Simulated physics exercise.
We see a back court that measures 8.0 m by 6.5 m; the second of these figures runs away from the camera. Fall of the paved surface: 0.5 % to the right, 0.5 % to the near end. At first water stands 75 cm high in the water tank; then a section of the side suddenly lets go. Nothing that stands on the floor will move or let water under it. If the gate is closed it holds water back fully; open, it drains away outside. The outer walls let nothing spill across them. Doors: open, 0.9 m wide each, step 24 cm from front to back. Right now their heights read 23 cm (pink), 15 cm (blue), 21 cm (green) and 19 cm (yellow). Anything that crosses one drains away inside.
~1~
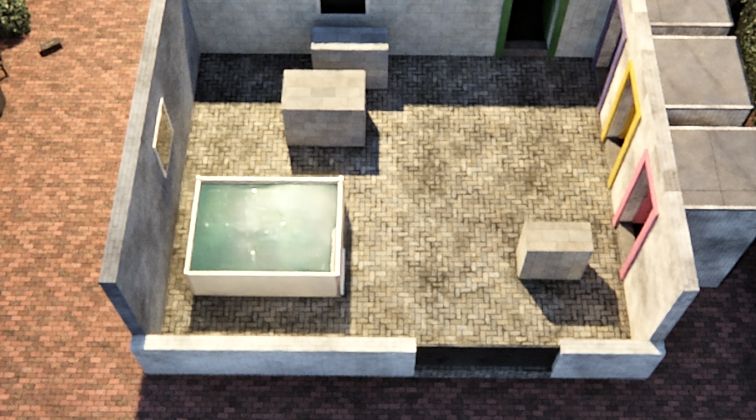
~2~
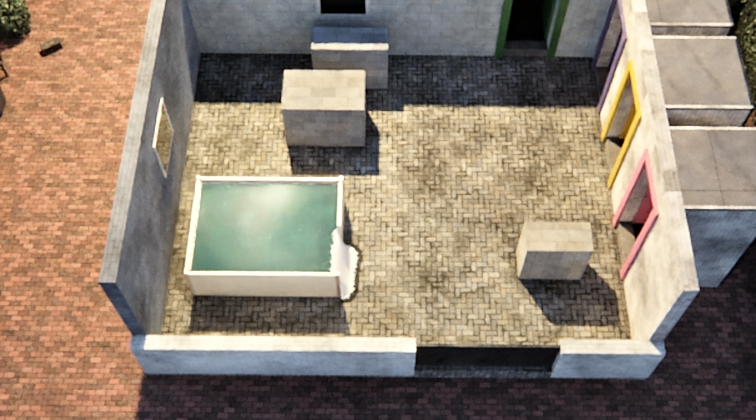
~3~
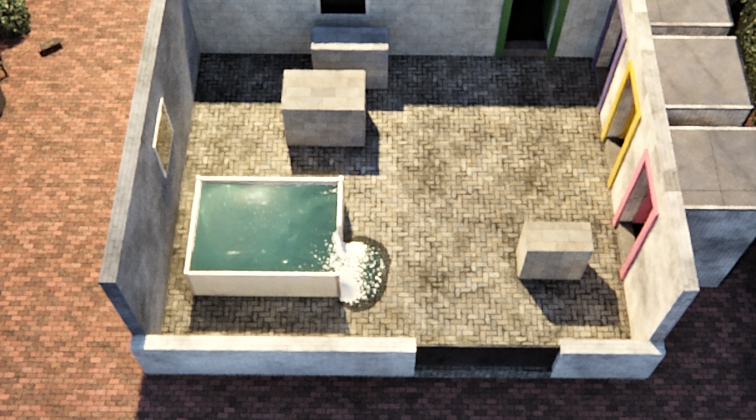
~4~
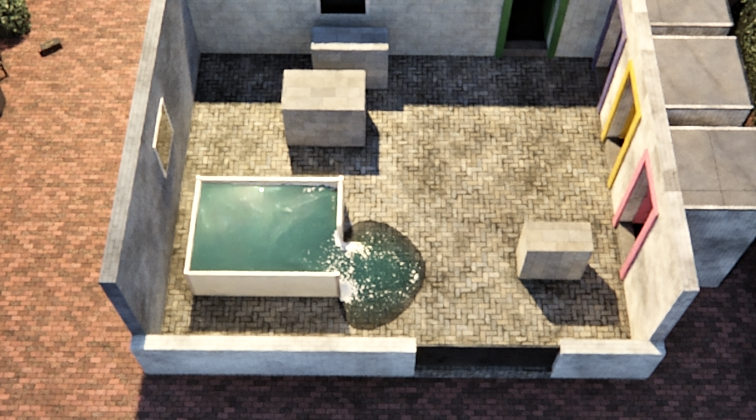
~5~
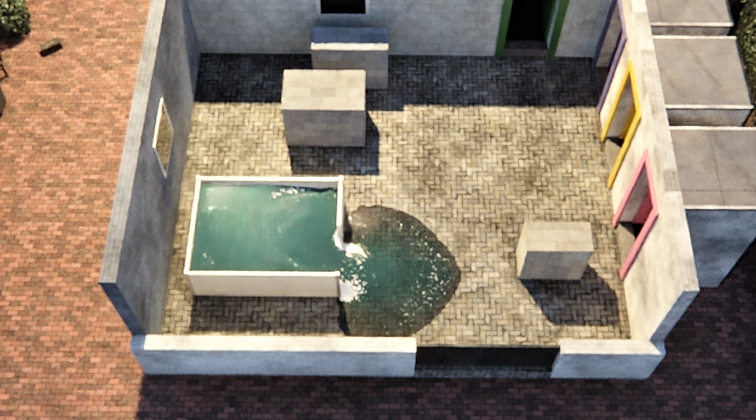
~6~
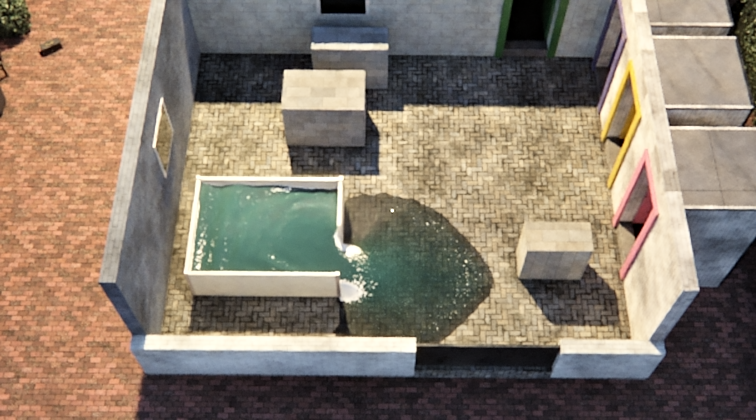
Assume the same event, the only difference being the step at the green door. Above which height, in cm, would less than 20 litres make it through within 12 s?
Above roughly 16 cm.
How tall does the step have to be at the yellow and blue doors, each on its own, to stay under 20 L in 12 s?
You'd want about 14.0 centimetres at yellow and about 16 centimetres at blue.
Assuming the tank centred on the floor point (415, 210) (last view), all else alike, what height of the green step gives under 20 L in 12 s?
A height near 13.5 cm.
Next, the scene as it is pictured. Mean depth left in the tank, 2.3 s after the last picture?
Averaged depth comes out at about 39 cm.
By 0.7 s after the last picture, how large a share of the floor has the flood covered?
Approximately 30 %.
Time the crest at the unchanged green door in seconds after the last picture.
Some 4.5 s, more or less.
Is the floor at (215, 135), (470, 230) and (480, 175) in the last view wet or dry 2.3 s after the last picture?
One by one: Clear, drenched, drenched.
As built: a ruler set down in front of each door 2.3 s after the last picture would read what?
Depths in cm: Pink 17, blue 2, green 0, yellow 19.
Then, 0.7 s after the last picture water covers 30 % of the floor, deepest (44 cm) near (344, 278); it has not reached the green door.
Then, 2.3 s after the last picture water covers 45 % of the floor, deepest (42 cm) near (627, 329); it has not reached the green door.
Then, 11.3 s after the last picture water covers 95 % of the floor, deepest (14 cm) near (534, 358); 8 cm at the green door, 1 litre in over its 21 cm step.
At the green door as built, the water peaked near 23 cm, 4.7 s after the last picture.
Run again over the same 12 s with other heights there, 28 litres in over 14.5 cm, 3 litres over 19.5 cm. The limit of 20 litres is kept from about 16 cm up.
